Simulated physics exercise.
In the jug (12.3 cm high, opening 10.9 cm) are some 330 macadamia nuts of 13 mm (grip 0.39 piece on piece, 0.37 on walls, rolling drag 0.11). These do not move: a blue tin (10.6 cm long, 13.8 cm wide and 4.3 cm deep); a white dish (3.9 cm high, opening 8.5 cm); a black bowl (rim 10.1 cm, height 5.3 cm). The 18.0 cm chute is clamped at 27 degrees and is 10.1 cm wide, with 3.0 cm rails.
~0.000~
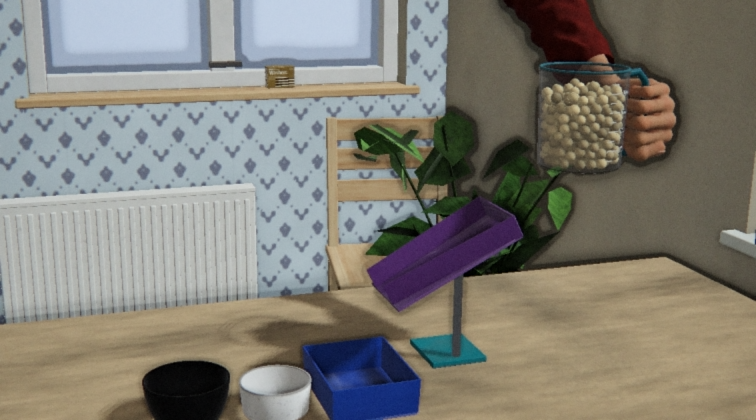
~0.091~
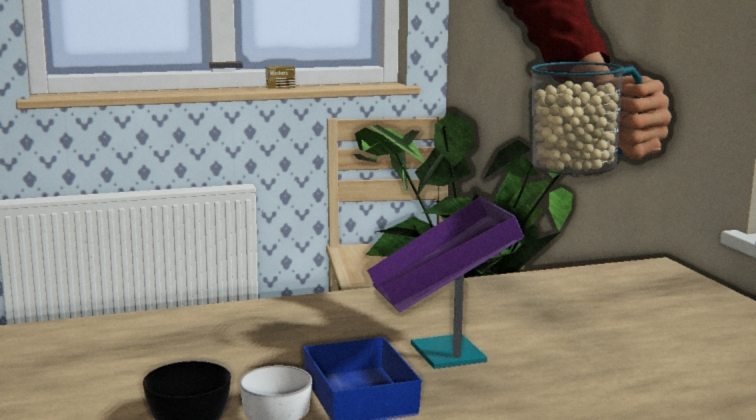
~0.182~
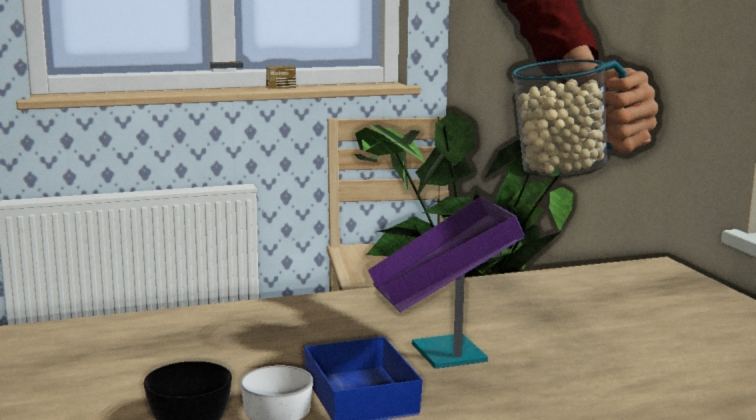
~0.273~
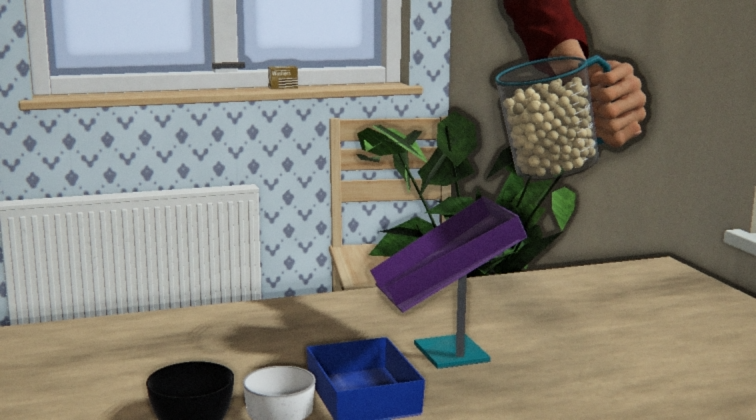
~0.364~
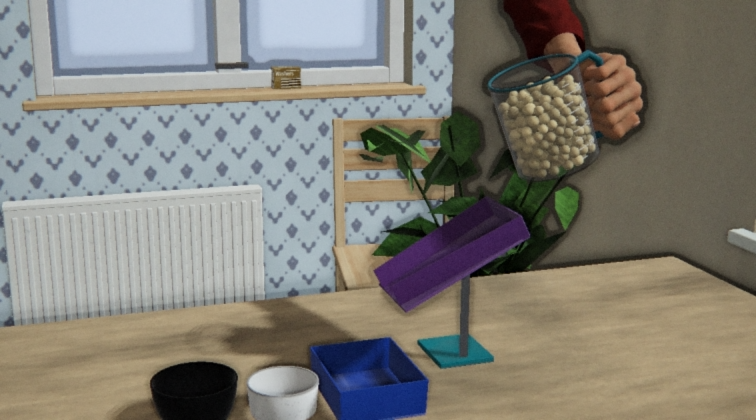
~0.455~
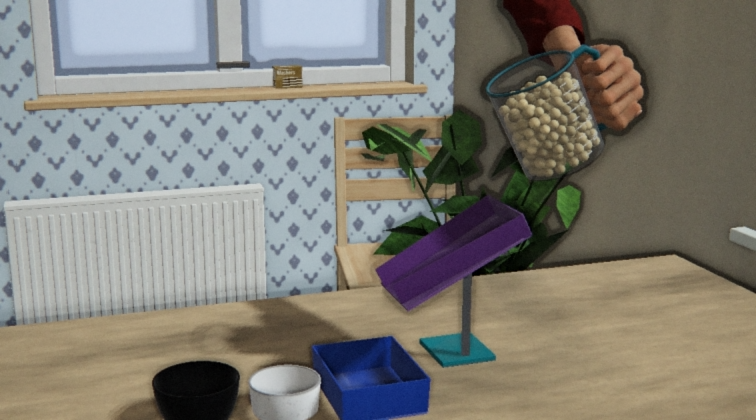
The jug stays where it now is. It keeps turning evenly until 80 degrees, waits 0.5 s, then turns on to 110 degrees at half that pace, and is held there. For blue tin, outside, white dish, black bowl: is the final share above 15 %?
Blue tin over, outside over, white dish over, black bowl under.
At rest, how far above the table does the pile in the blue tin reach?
Roughly 5.0 cm.
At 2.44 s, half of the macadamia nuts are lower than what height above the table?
Roughly 32 cm.
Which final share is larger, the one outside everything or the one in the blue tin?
More ends in the blue tin.
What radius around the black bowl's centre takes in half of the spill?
About 18 cm.
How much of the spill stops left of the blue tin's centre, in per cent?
Some 100 per cent.
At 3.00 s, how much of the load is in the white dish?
Near 10 per cent so far.
After 1.22 s, tilt 77 degrees; jug 100 %; middle of all pieces near (551, 124).
After 1.85 s, tilt 80 degrees; jug 90 %, slope 5 %; middle of all pieces near (531, 147).
After 2.44 s, tilt 98 degrees; jug 80 %, outside 5 %, slope 5 %, blue tin 5 %, white dish 5 %; middle of all pieces near (520, 164).
After 3.00 s, tilt 110 degrees; jug 25 %, outside 5 %, slope 35 %, blue tin 20 %, white dish 10 %, in the air 5 %; middle of all pieces near (428, 270).
At rest (4.6 s), jug 0 %, outside 20 %, black bowl 0 %, slope 0 %, blue tin 55 %, white dish 25 %.
